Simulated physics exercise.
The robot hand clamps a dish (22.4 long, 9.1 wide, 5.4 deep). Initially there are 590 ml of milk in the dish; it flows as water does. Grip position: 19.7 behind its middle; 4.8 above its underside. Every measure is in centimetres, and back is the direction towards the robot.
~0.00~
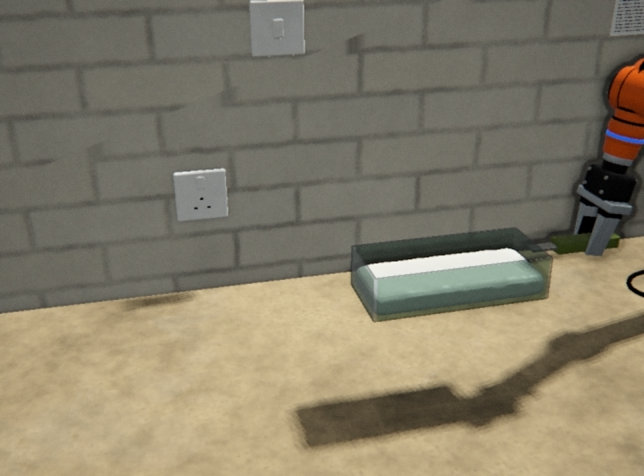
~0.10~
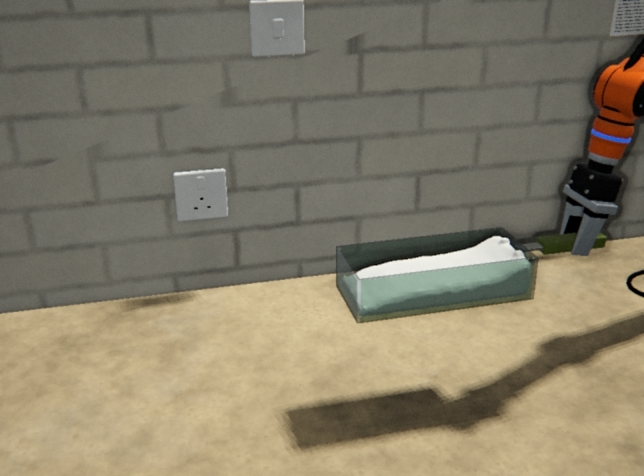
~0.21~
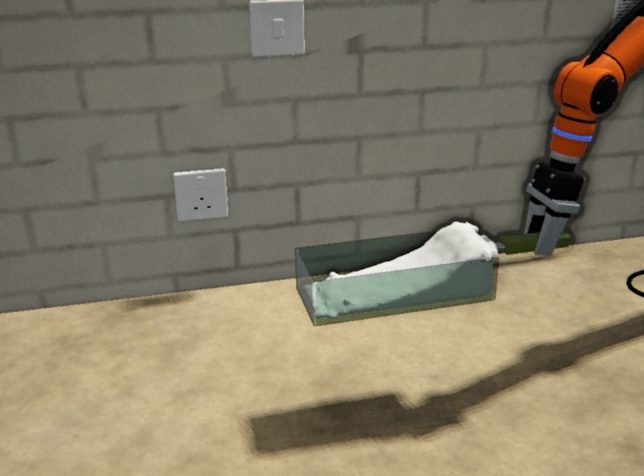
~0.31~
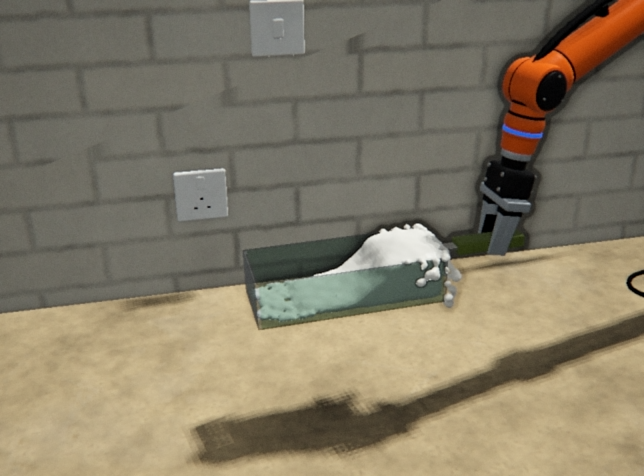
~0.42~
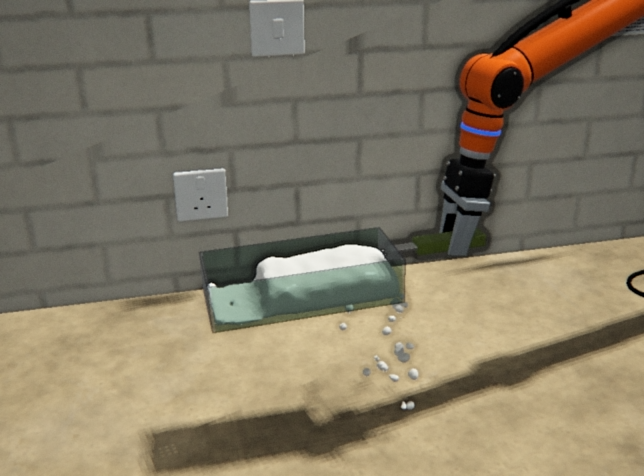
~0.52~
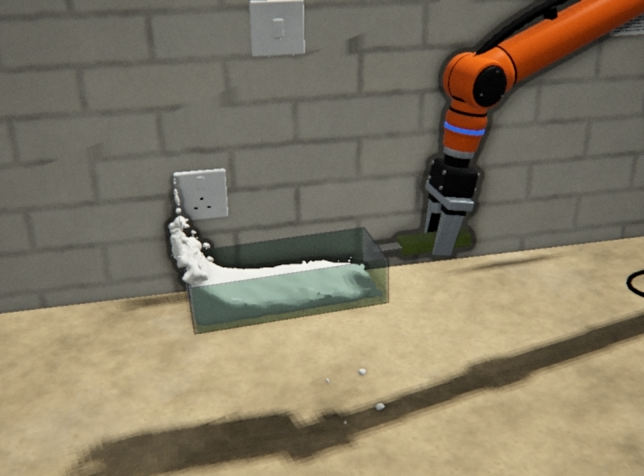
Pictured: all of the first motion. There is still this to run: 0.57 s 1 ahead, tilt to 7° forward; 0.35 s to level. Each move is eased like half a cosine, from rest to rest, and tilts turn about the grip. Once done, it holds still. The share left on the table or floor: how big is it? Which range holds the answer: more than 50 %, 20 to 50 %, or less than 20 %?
The range is 20 to 50 %.
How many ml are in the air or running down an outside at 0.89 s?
Reading: Near 35 ml.
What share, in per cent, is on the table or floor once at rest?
My estimate is around 30 %.
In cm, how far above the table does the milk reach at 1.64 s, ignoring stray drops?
Roughly 22 centimetres at most.
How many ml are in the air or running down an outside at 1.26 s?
Estimate: Some 0 ml.
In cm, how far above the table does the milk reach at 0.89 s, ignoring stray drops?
Looks like it gets up to about 24 centimetres.
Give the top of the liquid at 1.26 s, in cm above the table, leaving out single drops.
About 21 cm.
After 0.89 s, tilted 6° forward, liquid up to 48 above the table; 425 ml in the dish, 135 ml on the table or floor, 35 ml in the air or running down outside.
After 1.26 s, tilted 4° forward, liquid up to 21 above the table; 425 ml in the dish, 170 ml on the table or floor.
After 1.64 s, level, liquid up to 23 above the table; 425 ml in the dish, 170 ml on the table or floor.
After 2.44 s, level, liquid up to 23 above the table; 425 ml in the dish, 170 ml on the table or floor.
In the end, 425 ml in the dish, 170 ml on the table or floor. That is 29 % on the table or floor.
